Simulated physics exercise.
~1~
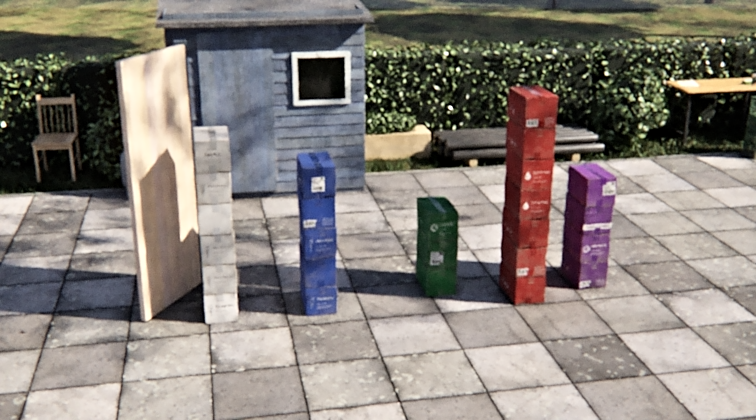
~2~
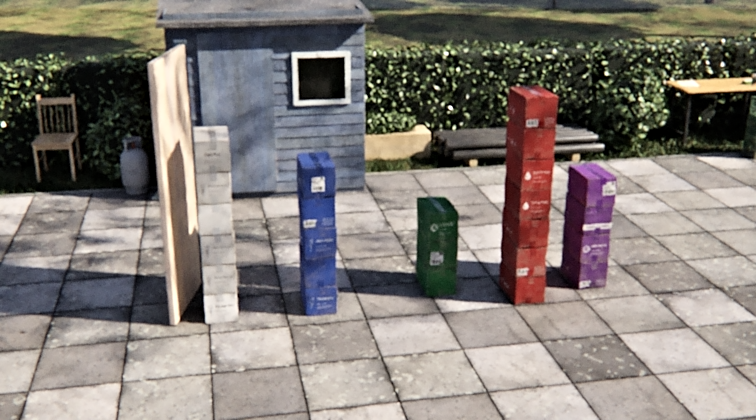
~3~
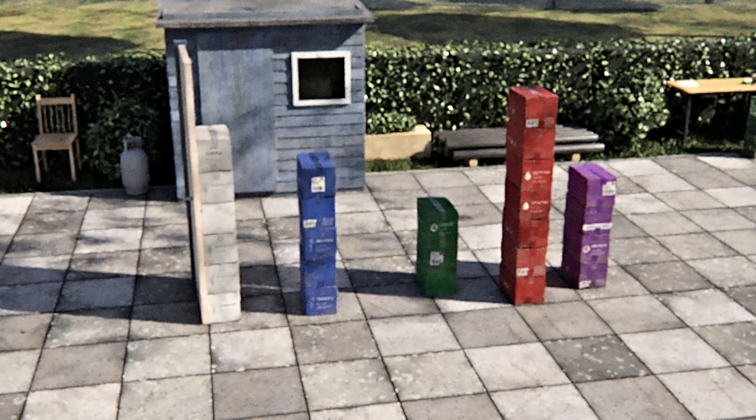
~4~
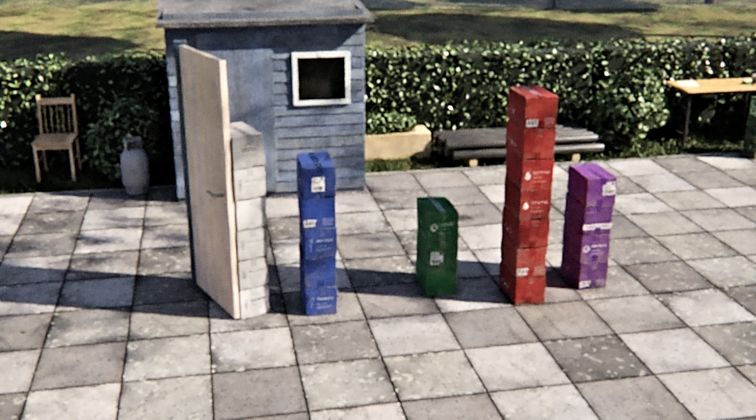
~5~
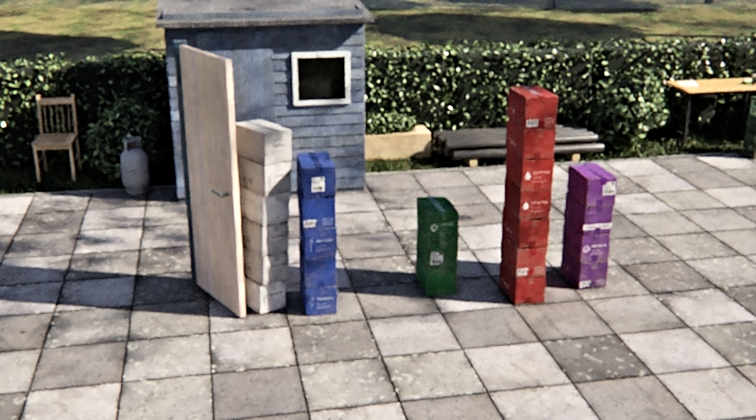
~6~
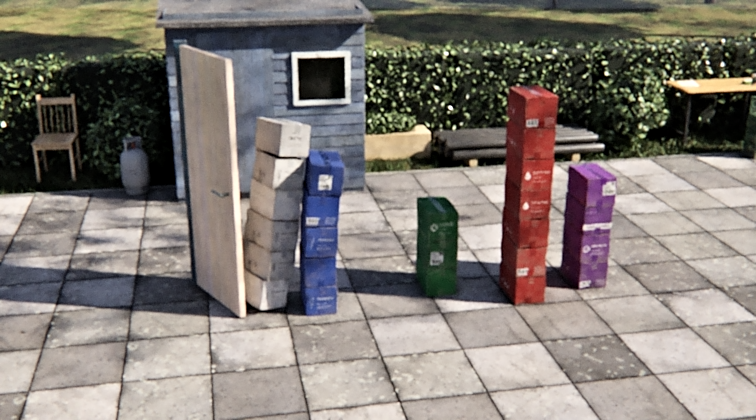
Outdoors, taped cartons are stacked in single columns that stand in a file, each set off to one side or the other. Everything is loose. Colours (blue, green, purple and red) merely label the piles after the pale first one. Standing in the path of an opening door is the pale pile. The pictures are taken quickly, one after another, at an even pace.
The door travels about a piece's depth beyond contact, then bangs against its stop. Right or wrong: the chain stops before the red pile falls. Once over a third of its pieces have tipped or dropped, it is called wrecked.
Right.
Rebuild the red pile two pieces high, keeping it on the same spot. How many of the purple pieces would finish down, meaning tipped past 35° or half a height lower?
By colour: Purple 0.
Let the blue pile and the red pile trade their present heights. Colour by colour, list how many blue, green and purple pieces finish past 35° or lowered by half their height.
Blue 7, green 3, purple 4.
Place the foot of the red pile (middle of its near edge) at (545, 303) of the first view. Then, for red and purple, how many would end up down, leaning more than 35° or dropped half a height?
By colour, the numbers are red 0 and purple 0.
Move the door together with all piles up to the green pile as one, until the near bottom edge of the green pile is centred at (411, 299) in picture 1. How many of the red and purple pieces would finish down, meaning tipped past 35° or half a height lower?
Tally: Red = 0, purple = 0.
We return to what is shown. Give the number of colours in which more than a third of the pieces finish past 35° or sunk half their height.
I make the toll 2.
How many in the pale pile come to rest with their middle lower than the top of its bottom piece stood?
6 pale pieces.
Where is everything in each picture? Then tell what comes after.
In the first frame (each place is the centre of the face we see best), door edge (124, 119) swinging in; top red carton (542, 113); top green carton (444, 227); the others all in place.
Door edge (156, 121) swinging in; top red carton (542, 113), in the second frame.
Door edge (191, 120) past square; top red carton (542, 113), in the third frame.
Door edge (226, 117) past square; top red carton (542, 113), in the fourth frame.
Door edge (232, 116) past square; top red carton (542, 113); the others all in place, in the fifth frame.
Door edge (232, 116) past square, top of the pale pile leaning a little; top red carton (542, 113); top blue carton (327, 181) tilted a little; 2 have shifted, in the sixth frame.
Just after the last frame, 6 of the pale pile down; none of the 7 red cartons down (0 of 19 in all colours); top red carton unmoved; top blue carton tilted clearly.
A moment on, 6 of the pale pile down; none of the 7 red cartons down (5 of 19 in all colours); top red carton unmoved; top blue carton tilted steeply, some two heights lower.
When it is over, 6 of the pale pile down; none of the 7 red cartons down (7 of 19 in all colours); top red carton unmoved; top green carton upside down. In pixels of the last frame, middles, top red carton near (533, 107), top green carton near (538, 258).
